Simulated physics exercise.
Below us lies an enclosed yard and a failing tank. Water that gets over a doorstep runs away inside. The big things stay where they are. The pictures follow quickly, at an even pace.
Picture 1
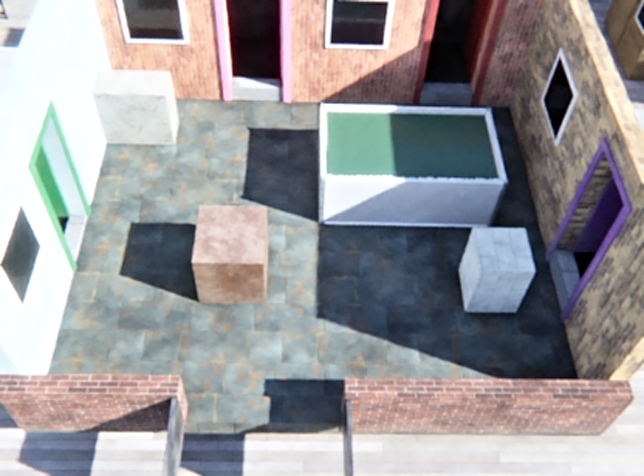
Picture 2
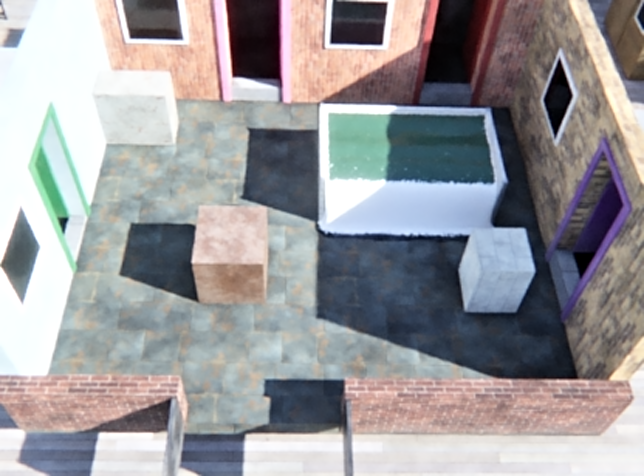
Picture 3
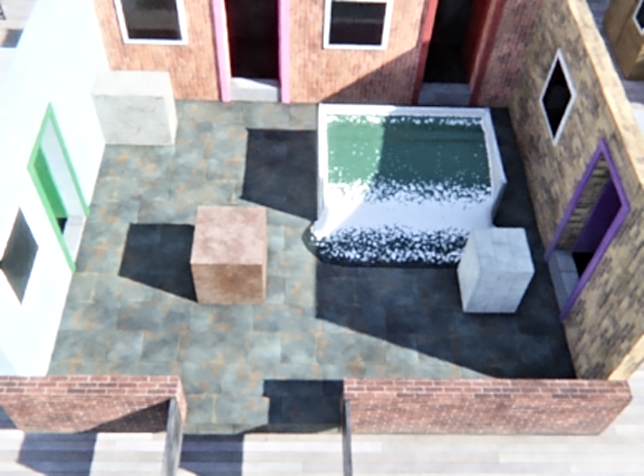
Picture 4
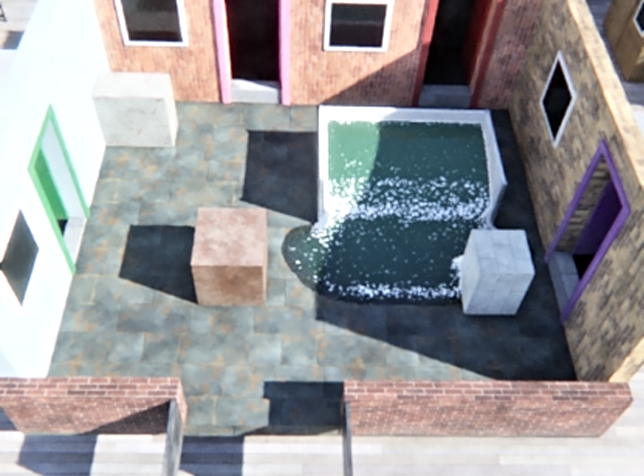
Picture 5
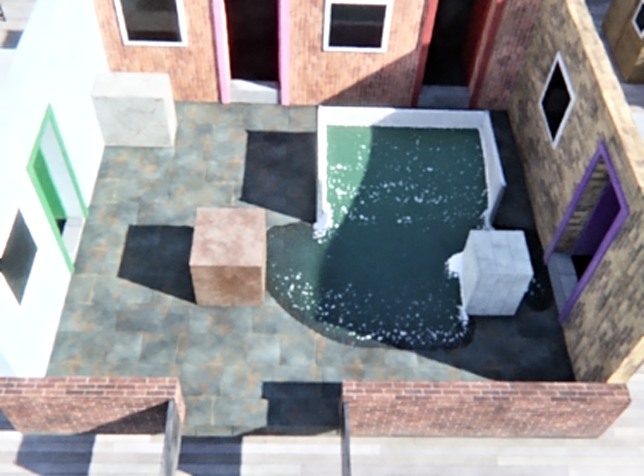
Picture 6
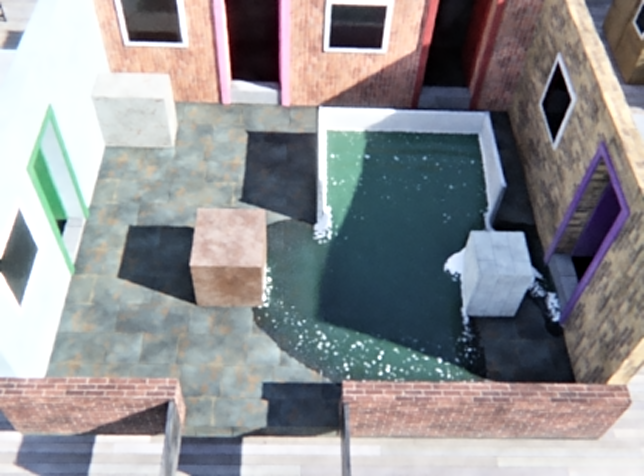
Green water pouring from the open front of a white tank, spreading across a tiled yard and around a pale block.
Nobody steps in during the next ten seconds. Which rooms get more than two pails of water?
The red door admits no more than that; the pink door admits no more than that; the green door admits no more than that; the purple door admits no more than that.
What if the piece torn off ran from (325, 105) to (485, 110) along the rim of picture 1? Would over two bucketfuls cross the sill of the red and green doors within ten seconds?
Red passes that mark; green lets more in.
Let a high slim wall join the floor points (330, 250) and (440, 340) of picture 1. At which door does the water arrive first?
I say the purple door.
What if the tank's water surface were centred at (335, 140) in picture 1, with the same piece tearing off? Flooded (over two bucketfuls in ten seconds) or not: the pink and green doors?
My reading: Pink door keeps below it; green door takes more.
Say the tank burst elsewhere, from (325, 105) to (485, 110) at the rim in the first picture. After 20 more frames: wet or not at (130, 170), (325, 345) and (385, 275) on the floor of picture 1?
One after the other: Awash, clear, covered.
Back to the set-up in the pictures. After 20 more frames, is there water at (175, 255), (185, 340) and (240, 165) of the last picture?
In turn: Clear, awash, no water.
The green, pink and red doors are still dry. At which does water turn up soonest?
It is the red door.
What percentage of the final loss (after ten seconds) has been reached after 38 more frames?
About 80 per cent.
A moment on, water covers 35 % of the floor; the red door not reached, the pink door not reached, the green door not reached, the purple door under two buckets in.
Next, water covers 40 % of the floor; the red door not reached, the pink door not reached, the green door not reached, the purple door under two buckets in.
Then, water covers 55 % of the floor; the red door wet at the sill, nothing in, the pink door not reached, the green door not reached, the purple door under two buckets in.
Later, water covers 85 % of the floor; the red door wet at the sill, nothing in, the pink door not reached, the green door wet at the sill, nothing in, the purple door under two buckets in.
In the end, water covers 100 % of the floor; the red door wet at the sill, nothing in, the pink door wet at the sill, nothing in, the green door wet at the sill, nothing in, the purple door under two buckets in.
